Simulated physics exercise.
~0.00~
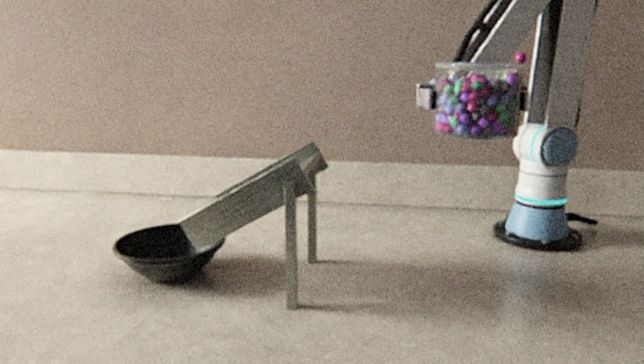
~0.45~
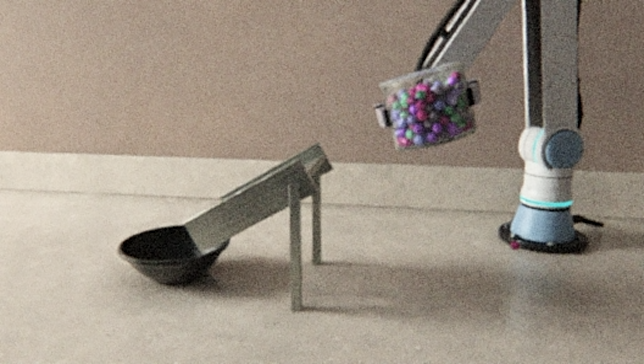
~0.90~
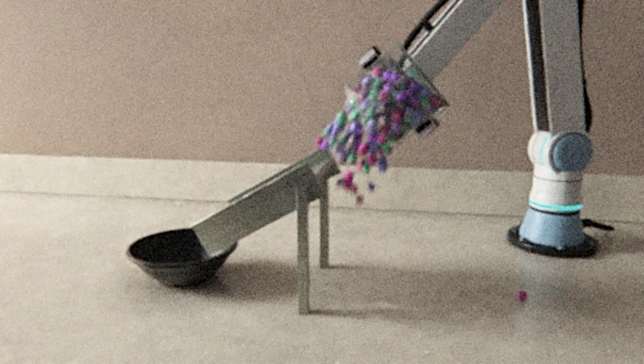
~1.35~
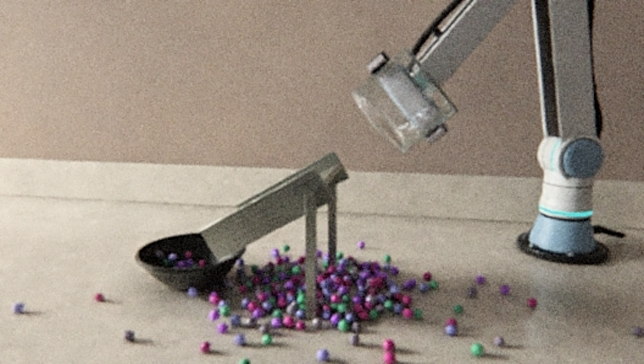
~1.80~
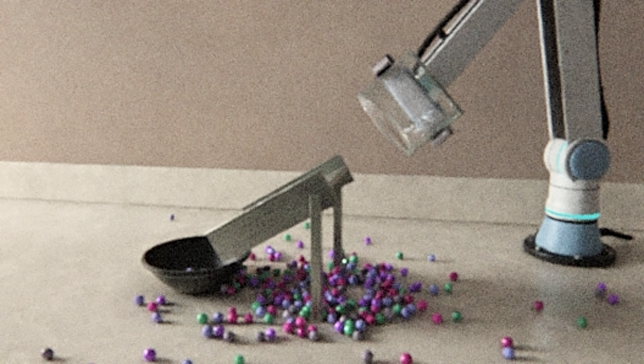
Robot arm tipping a clear beaker of colourful round sweets over a sloping chute, most scattering across the table, few reaching the bowl.
